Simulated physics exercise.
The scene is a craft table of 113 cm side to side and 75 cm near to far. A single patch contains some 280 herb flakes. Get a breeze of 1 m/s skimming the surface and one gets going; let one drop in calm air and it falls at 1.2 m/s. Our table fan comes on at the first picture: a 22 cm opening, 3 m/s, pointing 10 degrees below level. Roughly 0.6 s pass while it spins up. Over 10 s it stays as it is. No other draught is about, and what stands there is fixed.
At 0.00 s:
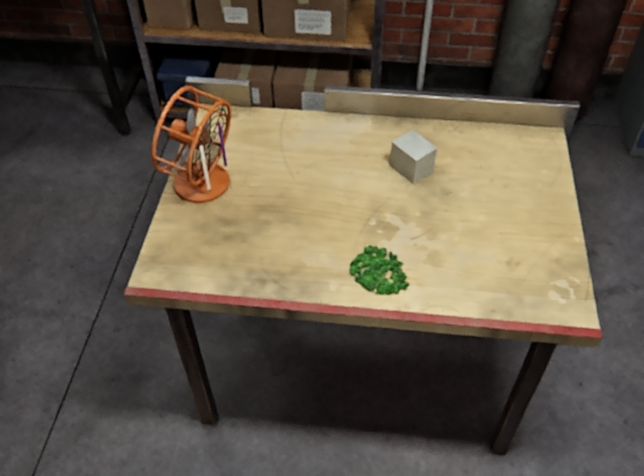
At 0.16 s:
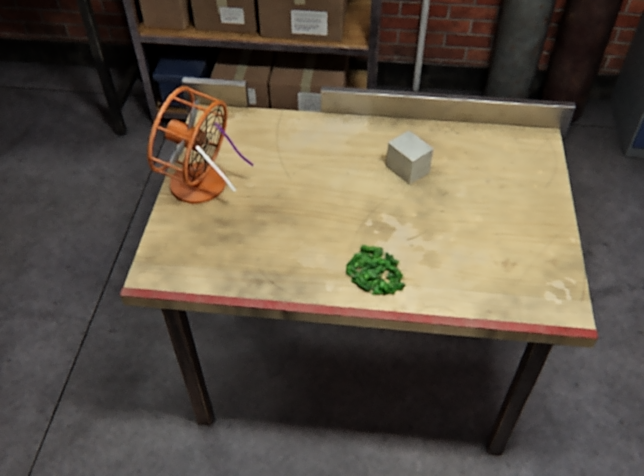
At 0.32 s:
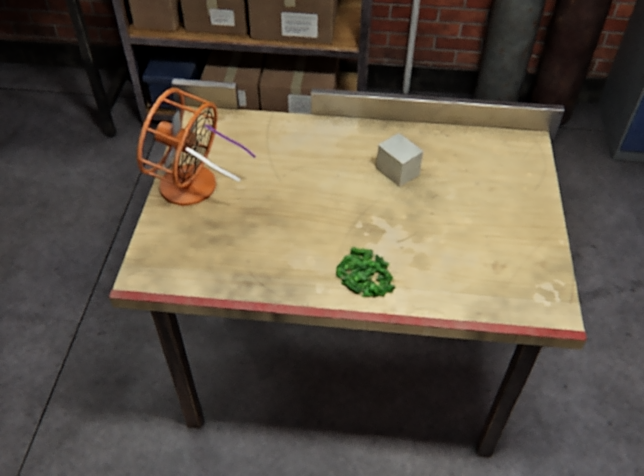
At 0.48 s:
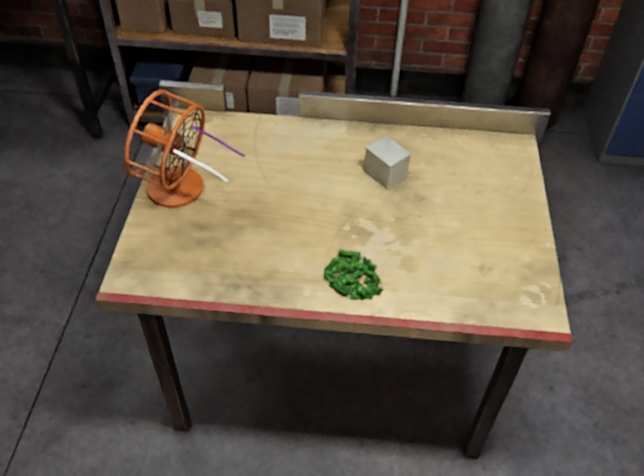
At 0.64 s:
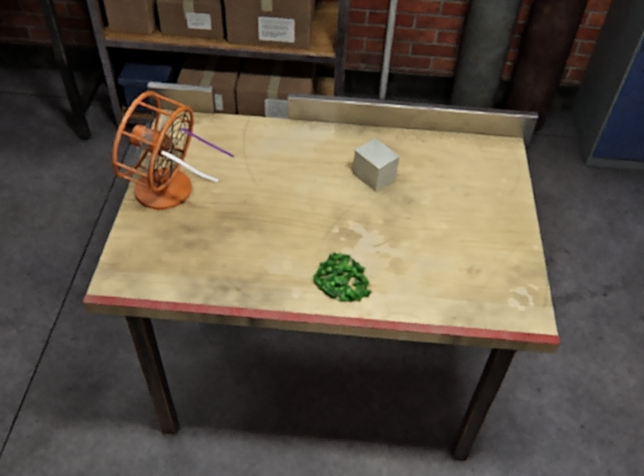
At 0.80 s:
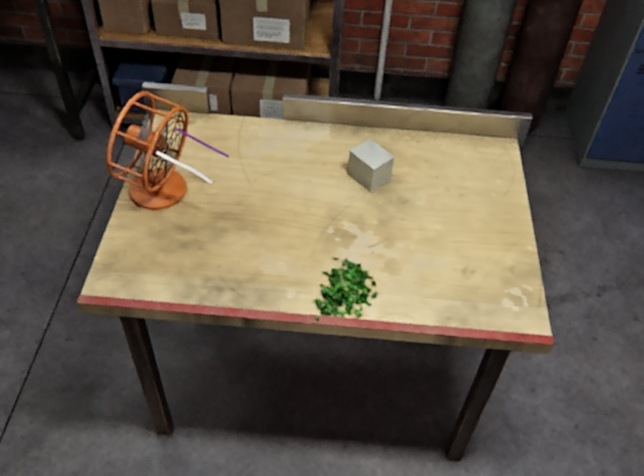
Ribbons on an orange caged table fan at the back left of a pale wooden craft table, seen from above its red front edge, lift and stream rightward. A grey block sits toward the back, green herb flakes lie in a patch near the front, and boxes fill shelves behind. As the camera drifts slightly, shifting the scene left, the flakes stay put, then many scatter toward the red edge.
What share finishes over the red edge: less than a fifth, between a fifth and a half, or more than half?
Herb flakes: The bulk finish over the red edge.
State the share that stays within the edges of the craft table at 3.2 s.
Some 0 per cent at that time.
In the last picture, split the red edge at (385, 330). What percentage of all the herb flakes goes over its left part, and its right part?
Estimate: Left ~ 40 %; right ~ 60 %.
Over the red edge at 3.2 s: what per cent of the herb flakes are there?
The share is about 100 percent.
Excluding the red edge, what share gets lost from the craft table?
I would put it at around 1 per cent.
After 2.0 s, 99 % are over the red edge; 100 % have settled or left.
After 3.2 s, 99 % are over the red edge; 100 % have settled or left.
After 5.5 s, 99 % are over the red edge; 100 % have settled or left.
After 10.0 s, at the end, 99 % are over the red edge.
